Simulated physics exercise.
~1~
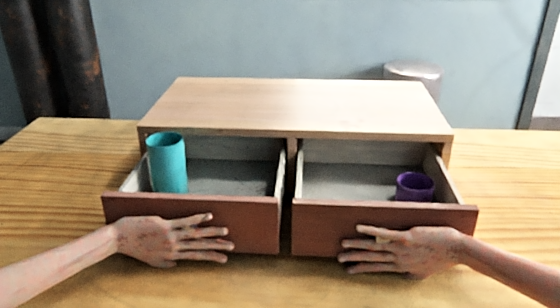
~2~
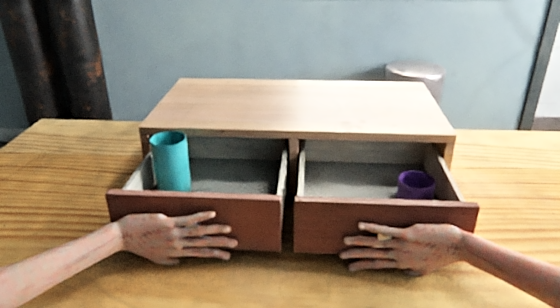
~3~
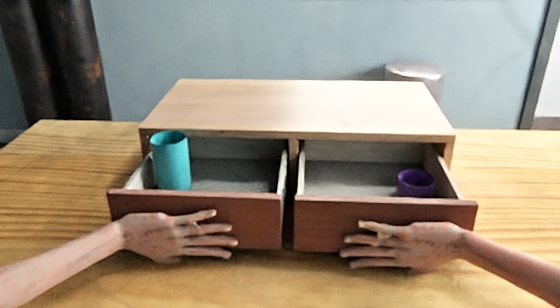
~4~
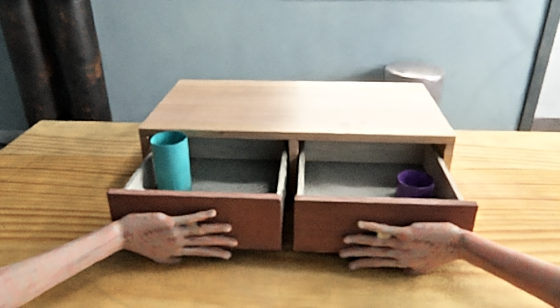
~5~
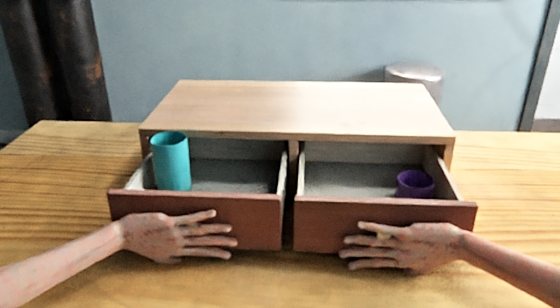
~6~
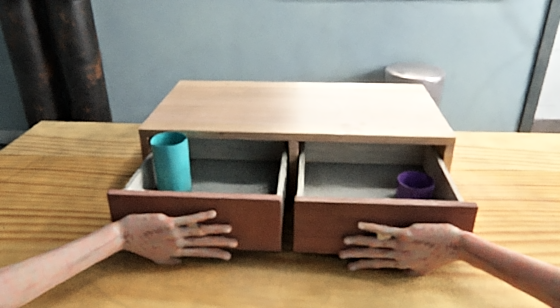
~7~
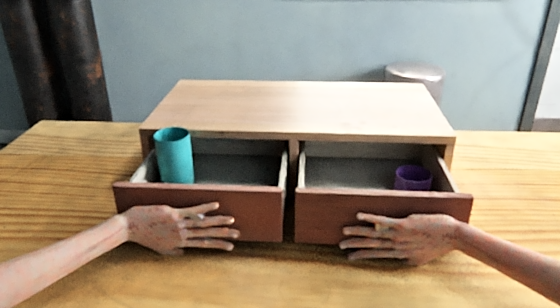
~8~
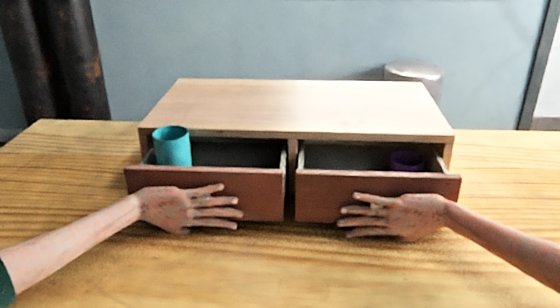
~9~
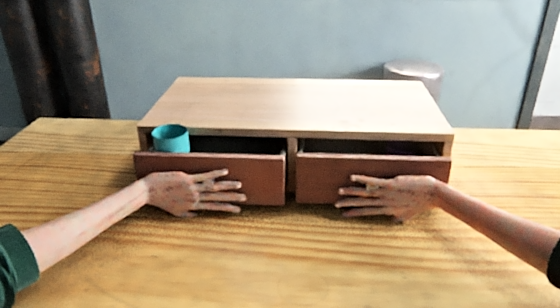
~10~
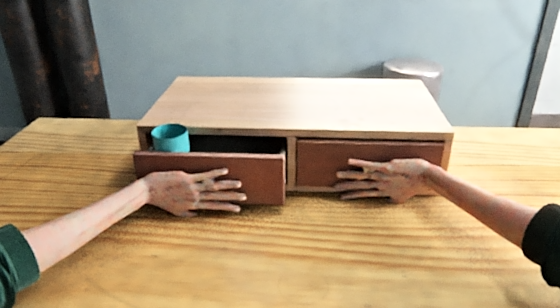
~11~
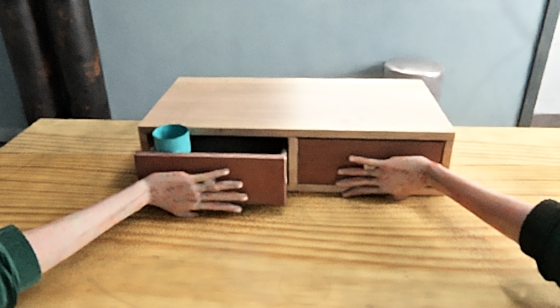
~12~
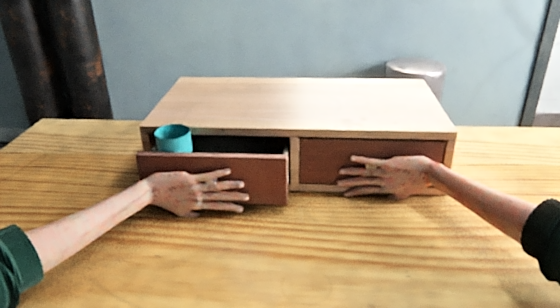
Two hands pushing side-by-side drawers inward, the right shutting flush over a purple beaker, the left staying ajar with a turquoise beaker.
